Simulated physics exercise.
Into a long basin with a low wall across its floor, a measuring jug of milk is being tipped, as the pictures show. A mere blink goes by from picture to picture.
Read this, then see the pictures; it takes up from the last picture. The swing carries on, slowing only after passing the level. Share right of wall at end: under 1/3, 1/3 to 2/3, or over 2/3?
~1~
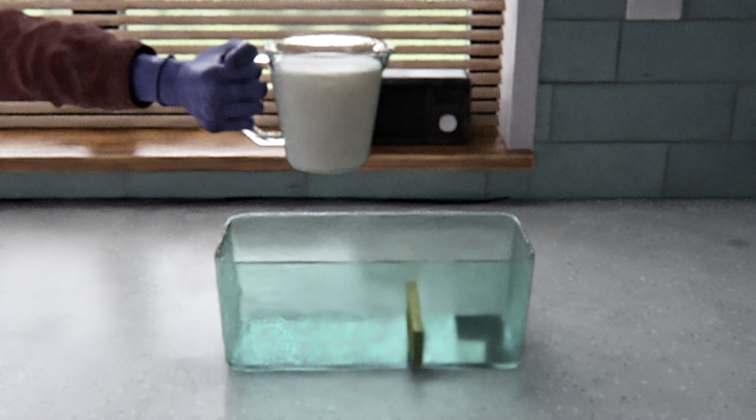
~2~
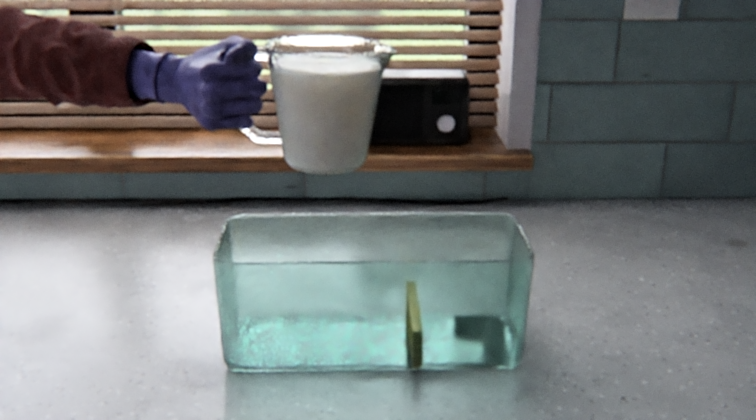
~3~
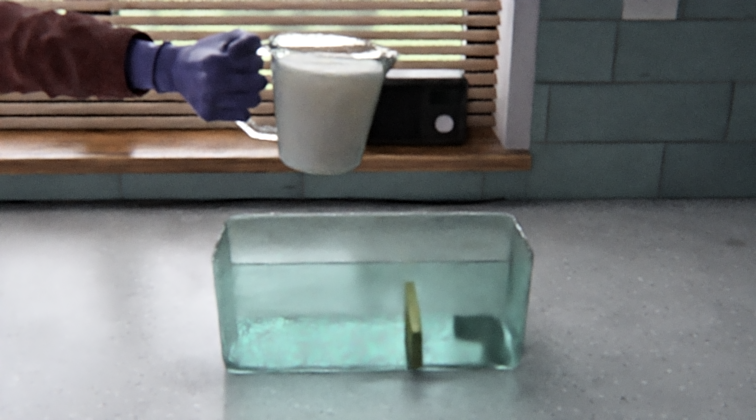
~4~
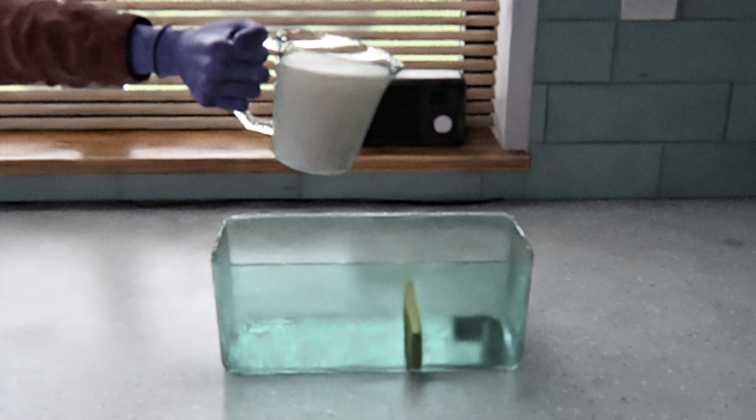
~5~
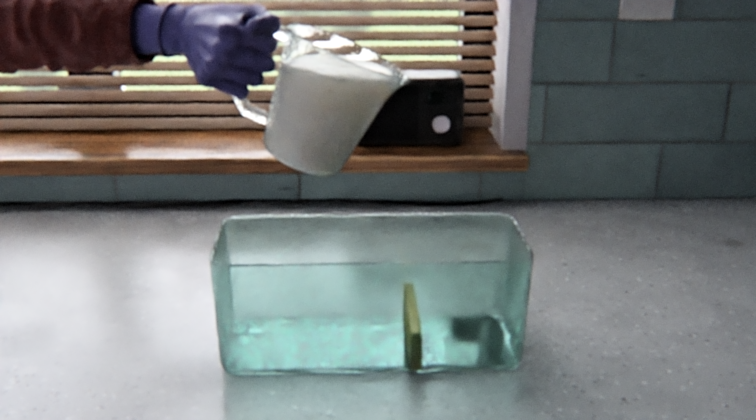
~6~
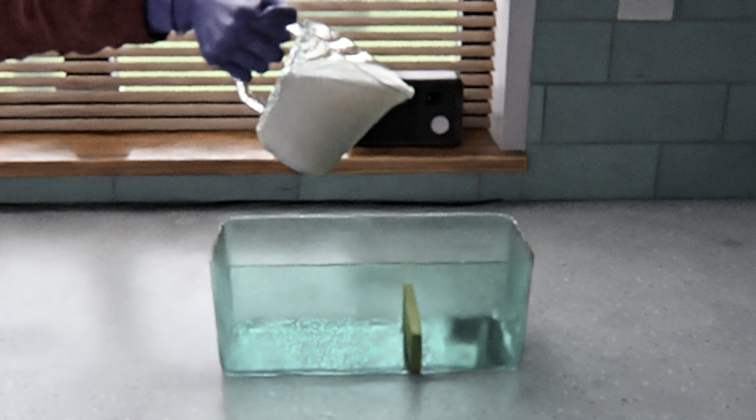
Looks to me like the right side of the wall gets upwards of two thirds.
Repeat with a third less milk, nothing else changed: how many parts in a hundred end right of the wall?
Close to 90 per cent, more or less.
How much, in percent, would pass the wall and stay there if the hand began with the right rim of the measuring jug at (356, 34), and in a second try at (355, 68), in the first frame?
50 % and 35 %.
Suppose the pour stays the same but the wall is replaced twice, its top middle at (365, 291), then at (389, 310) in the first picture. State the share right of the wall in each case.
90 % then 80 %, approximately.
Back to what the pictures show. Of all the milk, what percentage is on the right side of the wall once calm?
Around 80 percent.
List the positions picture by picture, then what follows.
In the first picture, it leans 0°; its right rim is at (395, 47); the milk meets the walls at (273, 63) and (381, 62); the long basin's rim runs from (222, 238) to (525, 237); the wall's top is at (415, 305).
In the second picture, it leans 2°; its right rim is at (396, 49); the milk meets the walls at (272, 62) and (381, 63).
In the third picture, it leans 6°; its right rim is at (399, 55); the milk meets the walls at (274, 59) and (384, 66).
In the fourth picture, it leans 14°; its right rim is at (404, 65); the milk meets the walls at (279, 59) and (389, 69).
In the fifth picture, it leans 24°; its right rim is at (409, 79); the milk meets the walls at (282, 66) and (398, 74).
In the sixth picture, it leans 35°; its right rim is at (412, 96); the milk meets the walls at (277, 85) and (408, 86); 1 per cent is over the edge.
A moment on, the measuring jug is tipped right over and 45 per cent is still to pour, 0 is left of the wall and 24 right of it.
Next, the measuring jug is tipped right over and 7 per cent is still to pour, 4 is left of the wall and 72 right of it.
Then the measuring jug is tipped right over and 0 per cent is still to pour, 11 is left of the wall and 85 right of it.
Later the measuring jug is tipped right over and 0 per cent is still to pour, 17 is left of the wall and 80 right of it.
Finally, 18 per cent lies left of the wall, 79 right of it and 3 outside.
